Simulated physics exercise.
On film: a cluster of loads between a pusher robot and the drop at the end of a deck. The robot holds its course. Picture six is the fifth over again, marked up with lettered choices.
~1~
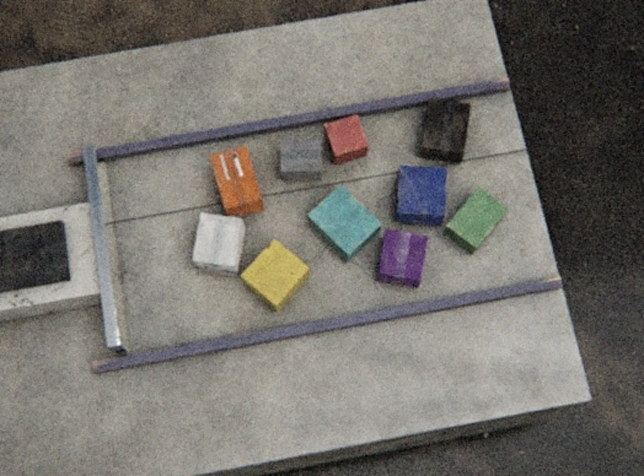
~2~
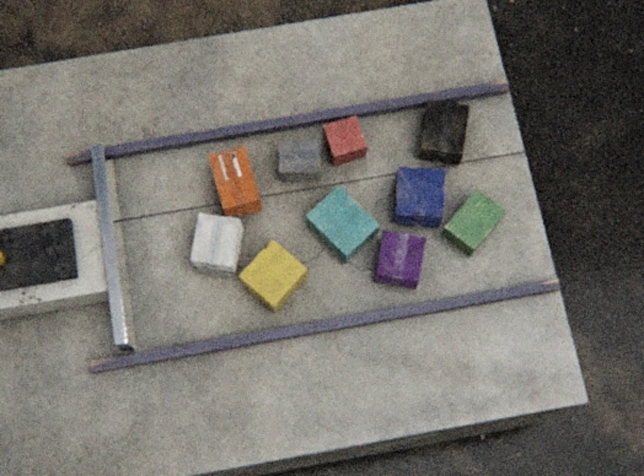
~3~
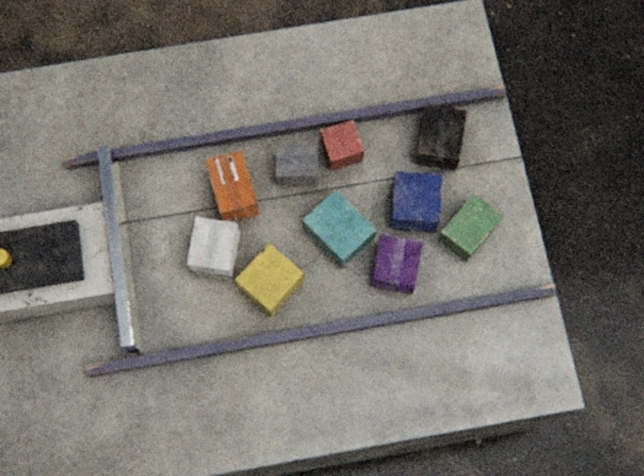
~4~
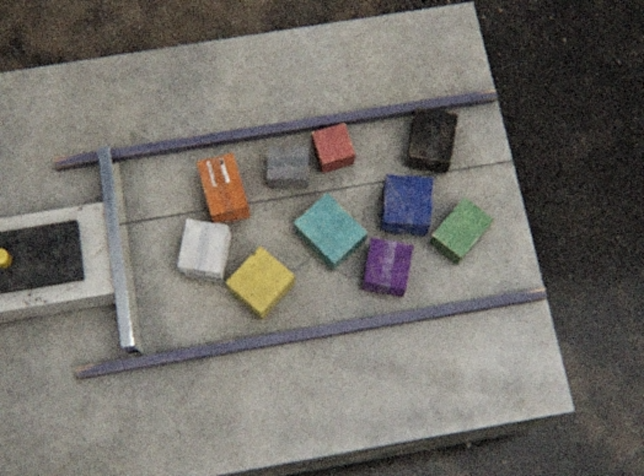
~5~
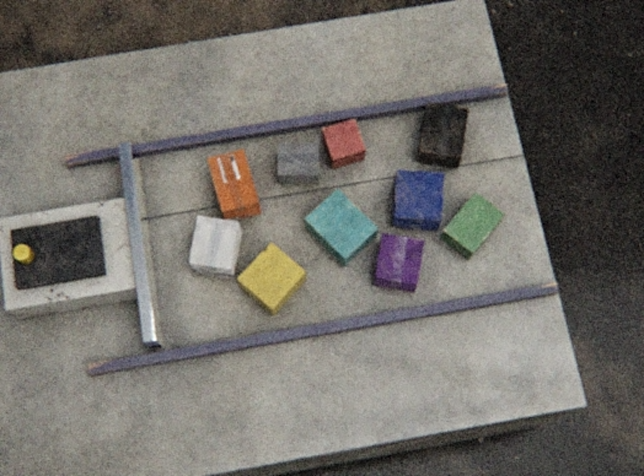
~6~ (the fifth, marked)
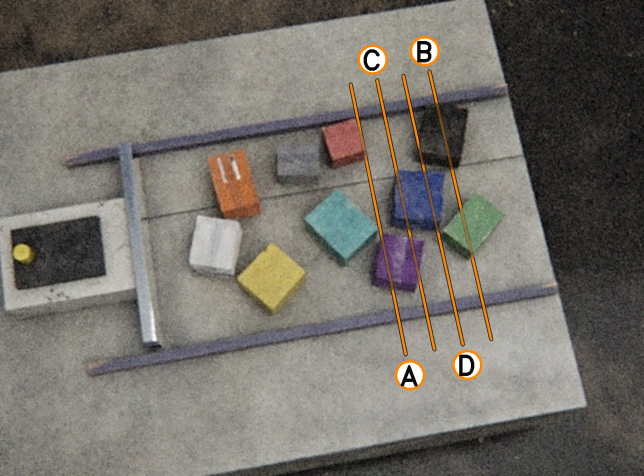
A pale grey deck with dark ground beyond its right edge is seen from high above, slightly tilted. Between two purplish rails sit orange, grey, red and black blocks along the top, with white, yellow, turquoise, purple, blue and green ones below. From the left, a white robot with a dark top pushes its upright bar slowly rightward, narrowing the gap to the motionless blocks, while the camera shifts slightly.
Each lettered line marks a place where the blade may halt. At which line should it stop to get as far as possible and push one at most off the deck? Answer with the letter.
It should halt at C.
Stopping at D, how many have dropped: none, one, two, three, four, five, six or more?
Three.
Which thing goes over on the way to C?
It is the black box.
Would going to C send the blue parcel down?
By then, no.
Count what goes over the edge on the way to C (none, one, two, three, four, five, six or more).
By then, one.
On the marked copy, A at (377, 214); B at (459, 200); C at (405, 209); D at (432, 205).
Taking C. A third of the way, robot (163, 234); yellow crate (283, 283); orange parcel (254, 184).
Two thirds of the way, robot (259, 218); black box (455, 133); blue parcel (444, 191).
When it is over, robot (333, 206); black box over the edge; green crate (535, 222); one fallen.
As for the rest, A is within the limit but short; B drops four; D drops three.
